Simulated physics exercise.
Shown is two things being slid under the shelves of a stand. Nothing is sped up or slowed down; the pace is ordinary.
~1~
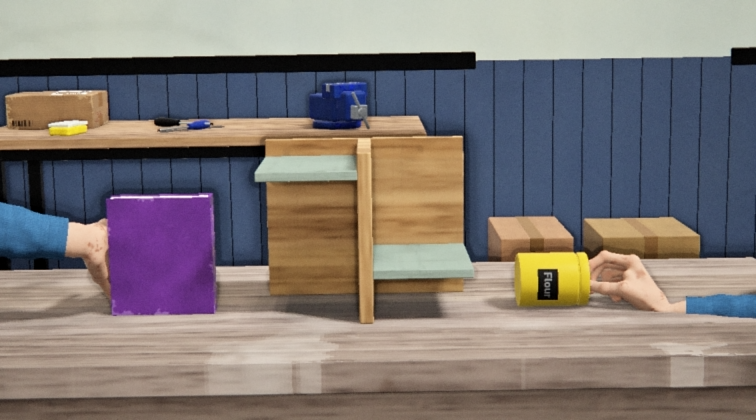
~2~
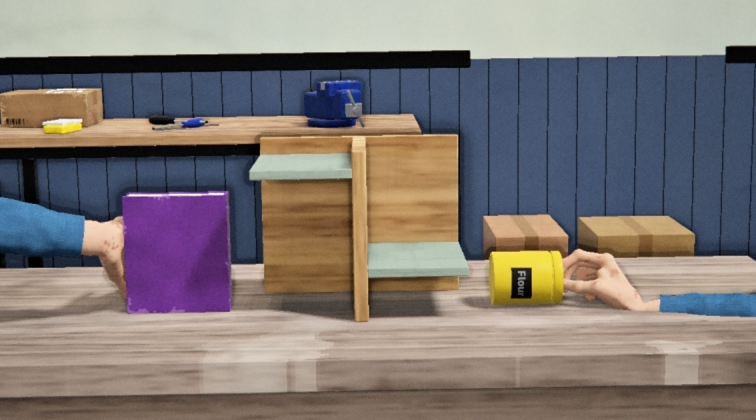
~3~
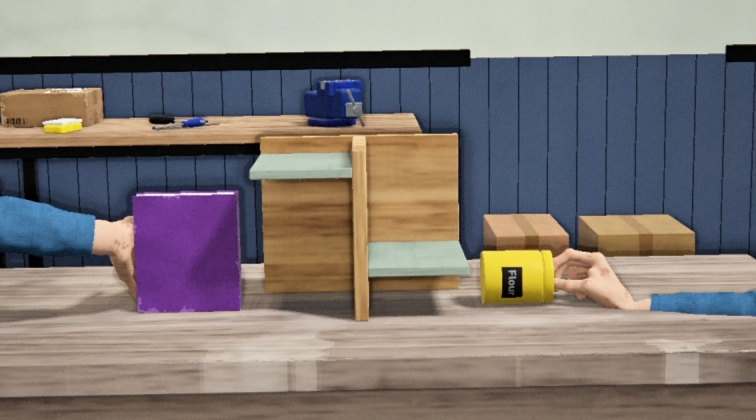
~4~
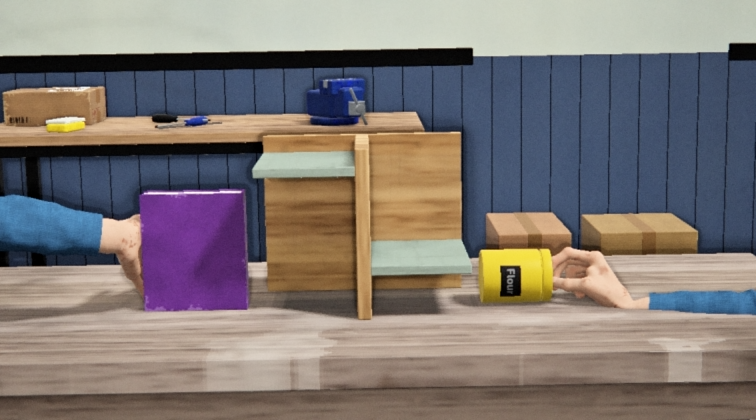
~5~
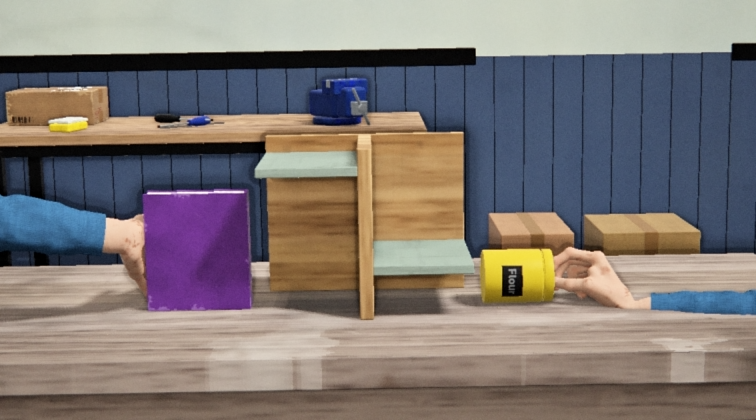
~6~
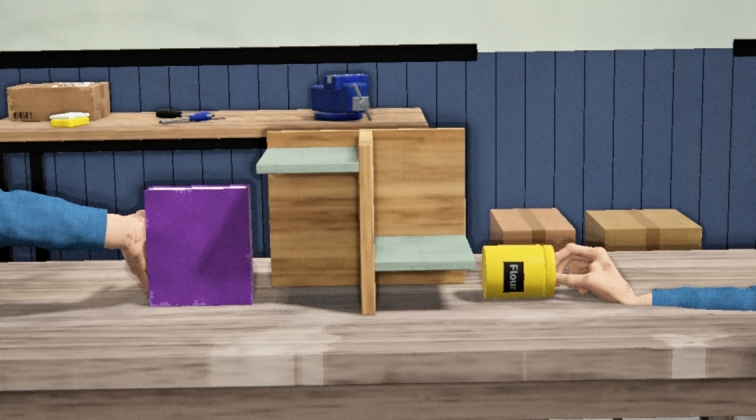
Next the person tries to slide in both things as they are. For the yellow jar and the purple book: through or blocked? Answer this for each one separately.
As I see it, yellow jar: Jammed. Purple book: In.
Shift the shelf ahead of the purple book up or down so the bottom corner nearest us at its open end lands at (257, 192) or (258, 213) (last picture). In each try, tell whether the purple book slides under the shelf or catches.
Passes underneath; is blocked.
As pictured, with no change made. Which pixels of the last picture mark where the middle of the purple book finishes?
(300, 244), roughly.
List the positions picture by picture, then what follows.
Hands sliding the things forward; yellow jar (552, 279); purple book (163, 254); shelf (365, 227), in the first picture.
Hands sliding the things forward; purple book (178, 252); shelf (360, 225), in the second picture.
Hands sliding the things forward; yellow jar (516, 277); shelf (360, 224), in the third picture.
Hands sliding the things forward; purple book (195, 250); shelf (363, 223), in the fourth picture.
Hands sliding the things forward; yellow jar (517, 276); shelf (366, 223), in the fifth picture.
Hands sliding the things forward; yellow jar (518, 272); purple book (200, 246); shelf (367, 219), in the sixth picture.
Then, 0.46 s on from there, yellow jar sliding up to the opening near (505, 273); purple book sliding up to the opening near (237, 245).
Then, 0.94 s on from there, yellow jar stopped at the opening near (505, 272); purple book all the way in near (296, 244).
In the end, the yellow jar is too tall, near (505, 272); the purple book clears the shelf, near (300, 244).
